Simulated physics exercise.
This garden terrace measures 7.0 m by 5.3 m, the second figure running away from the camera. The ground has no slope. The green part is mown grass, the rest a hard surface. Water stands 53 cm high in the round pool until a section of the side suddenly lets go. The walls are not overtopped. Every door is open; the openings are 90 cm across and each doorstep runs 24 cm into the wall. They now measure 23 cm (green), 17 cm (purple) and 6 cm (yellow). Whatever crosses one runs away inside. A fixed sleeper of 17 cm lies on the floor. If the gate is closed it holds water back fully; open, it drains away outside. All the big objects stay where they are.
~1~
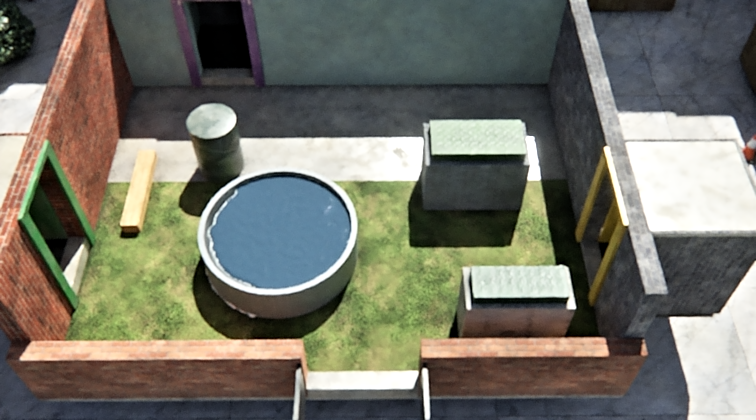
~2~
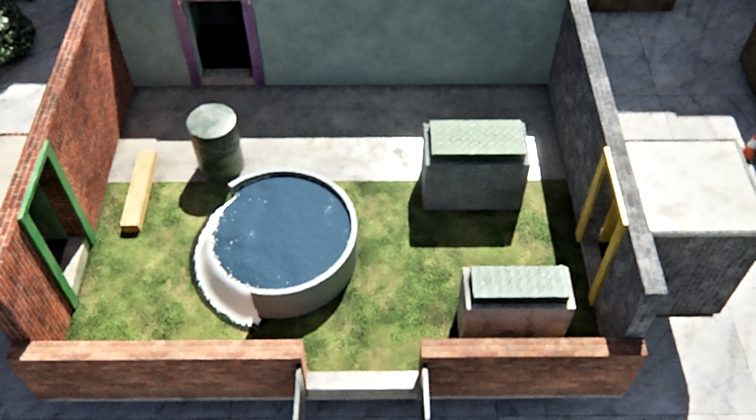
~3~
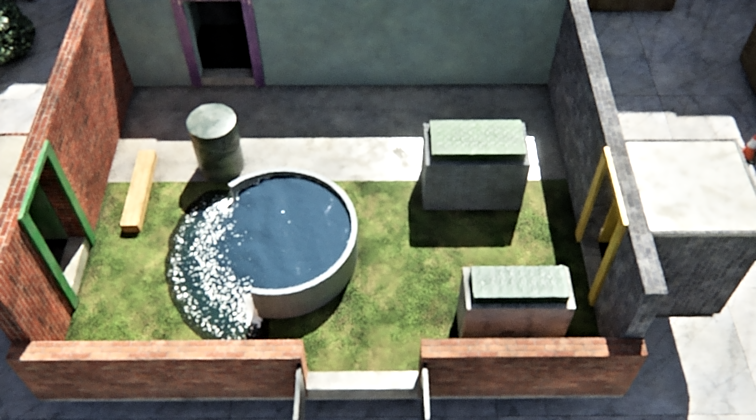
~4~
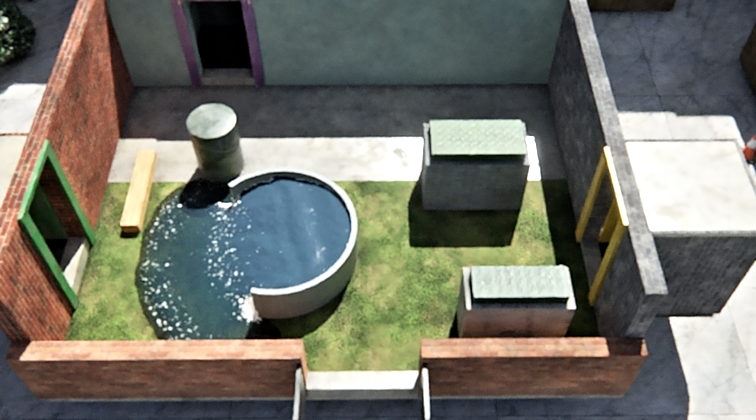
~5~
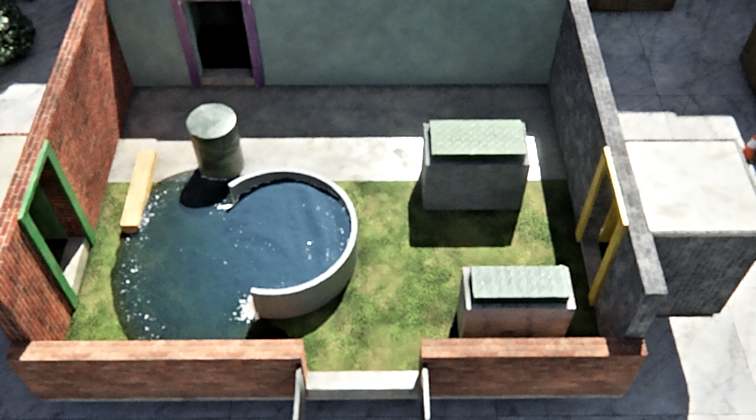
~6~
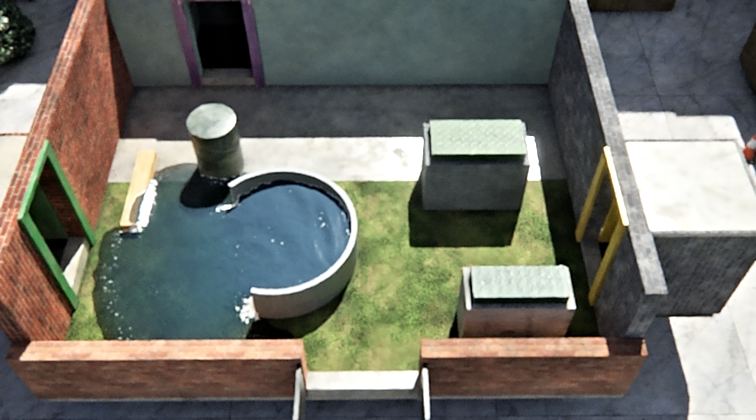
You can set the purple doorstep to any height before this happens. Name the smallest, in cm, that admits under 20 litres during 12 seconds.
About 6.5 cm.
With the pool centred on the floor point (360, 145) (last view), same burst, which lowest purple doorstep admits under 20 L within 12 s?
About 11.0 cm.
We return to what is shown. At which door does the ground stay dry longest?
It is the yellow one.
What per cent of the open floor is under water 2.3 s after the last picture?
About 40 per cent.
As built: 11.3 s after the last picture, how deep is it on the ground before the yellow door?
About 2.5 cm.
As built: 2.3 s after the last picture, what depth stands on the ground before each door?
In cm: Green 21, purple 9, yellow 0.
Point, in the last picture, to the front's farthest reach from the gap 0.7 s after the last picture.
Near (159, 119).
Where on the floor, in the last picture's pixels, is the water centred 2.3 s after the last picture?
Near (182, 259).
Then, 0.7 s after the last picture water covers 25 % of the floor, deepest (36 cm) near (57, 373); it has not reached the purple door.
Then, 2.3 s after the last picture water covers 40 % of the floor, deepest (22 cm) near (71, 323); 9 cm at the purple door, 0 litres in over its 17 cm doorstep.
Then, 11.3 s after the last picture water covers 95 % of the floor, deepest (7 cm) near (57, 373); 5 cm at the purple door, 0 litres in over its 17 cm doorstep.
At the purple door as built, the water peaked near 11 cm, 4.3 s after the last picture.
Run again over the same 12 s with other heights there, 25 litres in over 6 cm, 14 litres over 7 cm. The limit of 20 litres is kept from about 6.5 cm up.
